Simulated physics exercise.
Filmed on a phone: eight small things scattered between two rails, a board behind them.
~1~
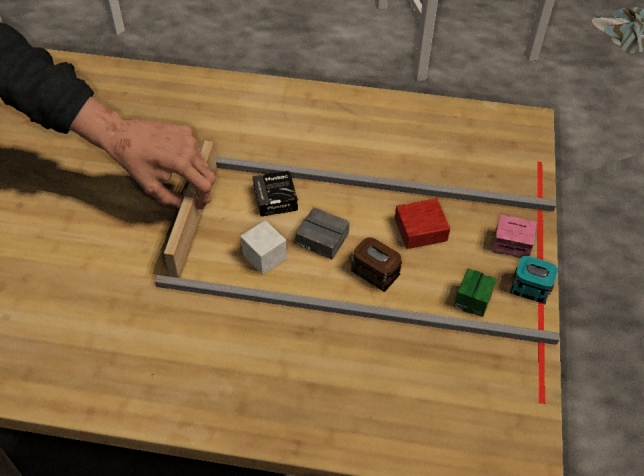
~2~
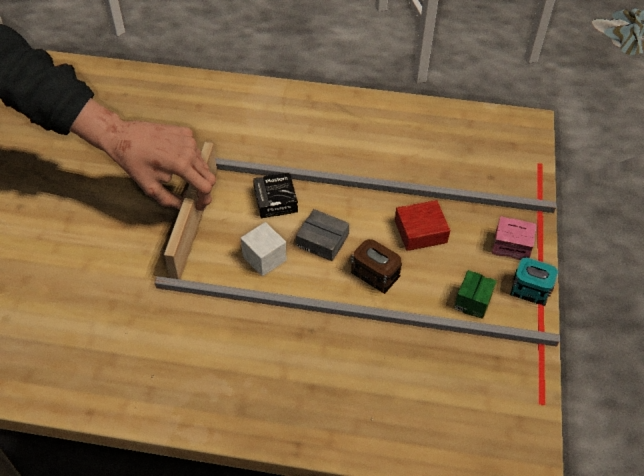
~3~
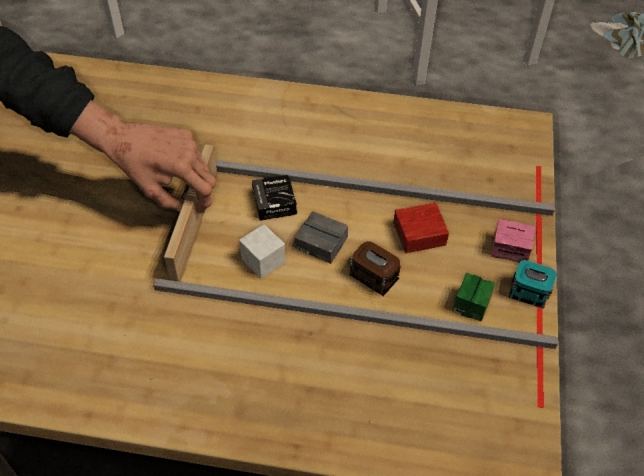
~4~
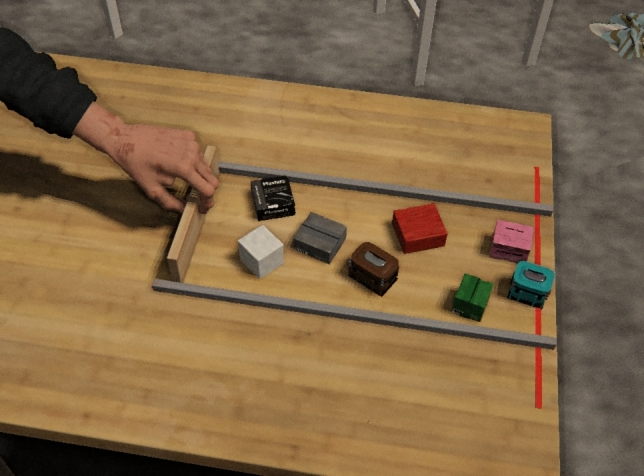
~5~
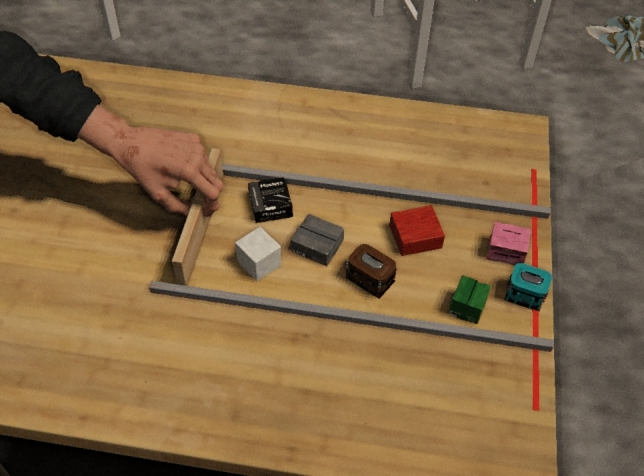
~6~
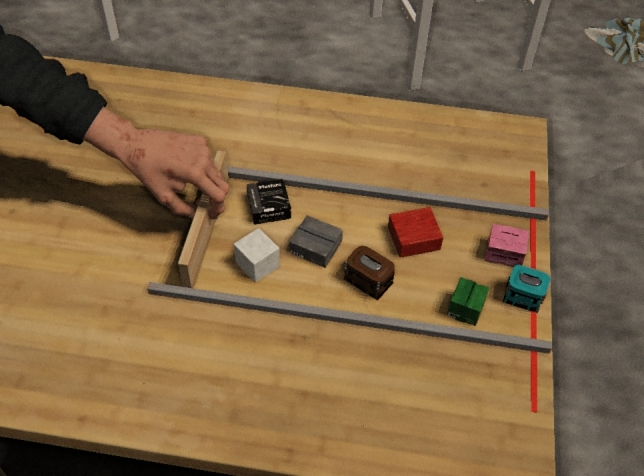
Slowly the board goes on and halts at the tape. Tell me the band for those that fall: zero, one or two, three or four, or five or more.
Outcome: The number that fall off is five or more.
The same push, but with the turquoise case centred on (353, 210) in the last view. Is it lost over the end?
From there it comes down.
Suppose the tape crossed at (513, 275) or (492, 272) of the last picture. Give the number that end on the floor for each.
In that order 6 and 4.
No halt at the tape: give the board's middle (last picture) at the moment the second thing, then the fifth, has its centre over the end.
Its middle is around (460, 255) and later (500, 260).
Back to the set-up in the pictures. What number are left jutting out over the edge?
That would be 1.
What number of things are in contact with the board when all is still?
1 of them.
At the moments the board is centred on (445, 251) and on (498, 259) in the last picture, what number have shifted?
The counts are 7 and 8.
Soon after, none off yet; turquoise case at rest near (527, 288); pink box at rest near (507, 246); green box at rest near (468, 301).
After that, none off yet; turquoise case at rest near (527, 288); pink box moving near (511, 247); green box displaced a little near (483, 307).
And then, one off so far; turquoise case displaced a little near (539, 290); pink box on its way down near (534, 420); green box tilting well over near (570, 335).
In the end, the number that fall off is five or more; gone, black box, grey box, brown case, red block, green box, pink box and turquoise case.
